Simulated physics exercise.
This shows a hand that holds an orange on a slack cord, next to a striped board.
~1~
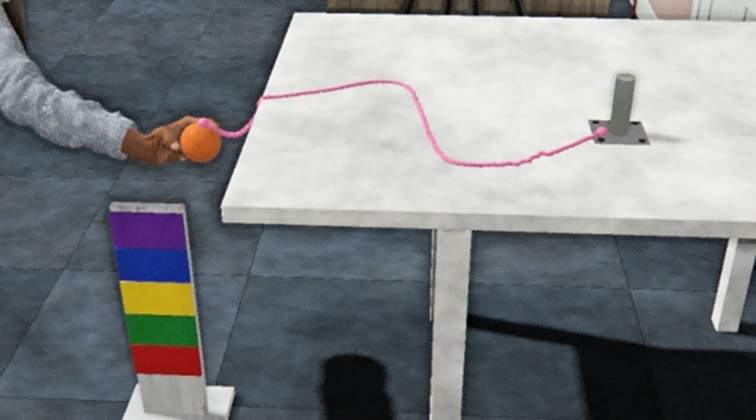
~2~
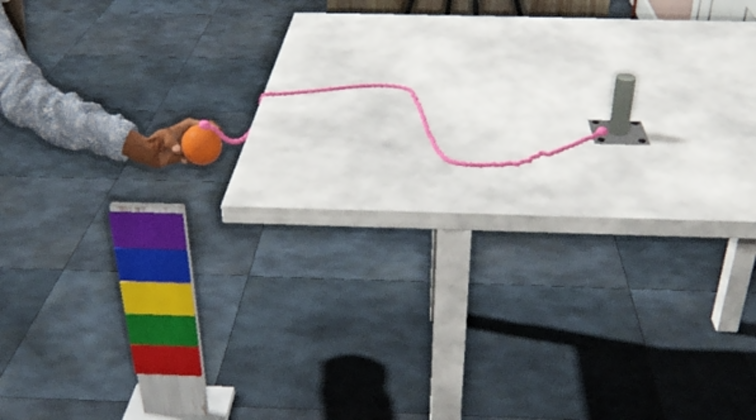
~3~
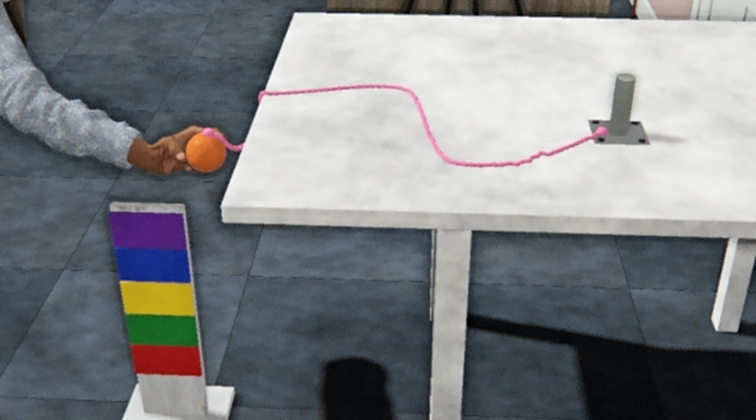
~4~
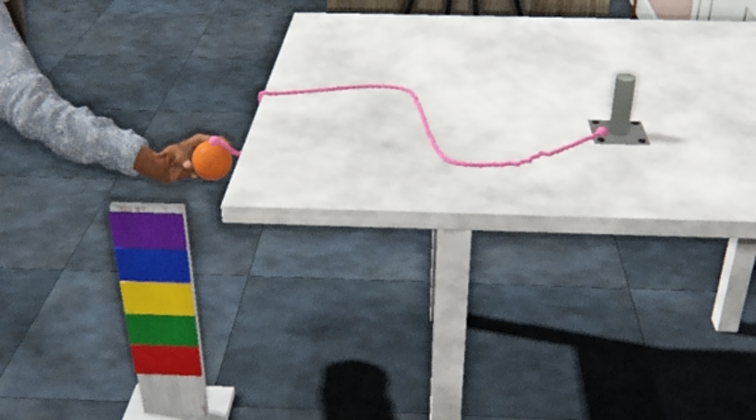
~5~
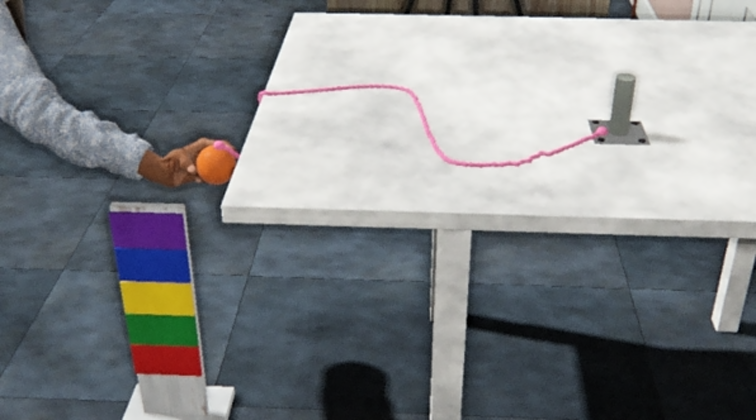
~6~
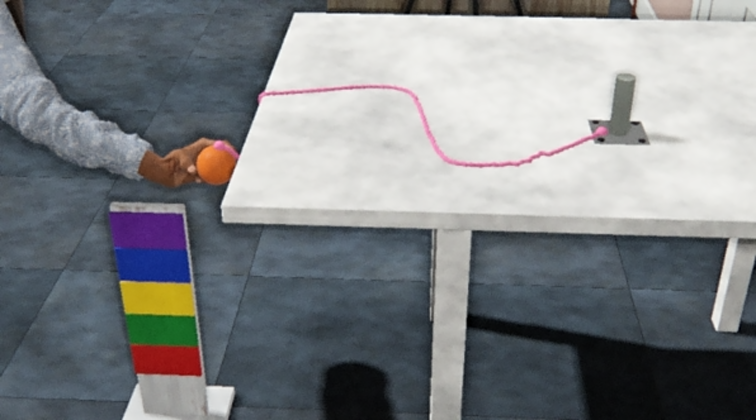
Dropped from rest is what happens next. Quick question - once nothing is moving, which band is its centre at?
The green band, I would say.
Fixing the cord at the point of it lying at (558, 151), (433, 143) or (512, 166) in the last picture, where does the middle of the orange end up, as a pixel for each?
Those spots come out as (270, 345), (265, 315) and (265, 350).
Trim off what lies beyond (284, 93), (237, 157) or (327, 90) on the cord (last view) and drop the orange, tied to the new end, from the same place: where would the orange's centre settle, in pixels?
(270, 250), (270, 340), (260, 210).
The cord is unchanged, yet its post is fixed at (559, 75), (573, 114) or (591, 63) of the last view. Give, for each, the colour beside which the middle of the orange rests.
In turn, red, then red, then green.
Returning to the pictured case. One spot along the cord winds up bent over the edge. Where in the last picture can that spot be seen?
That would be the bit at (411, 93).
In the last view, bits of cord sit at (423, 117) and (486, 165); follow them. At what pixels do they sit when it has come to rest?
First near (312, 122), second near (446, 126).
Early on, orange near (255, 317); level with yellow.
Midway, orange near (280, 364); level with green.
Finally, orange near (271, 358); level with green. Its middle rests at the green band.
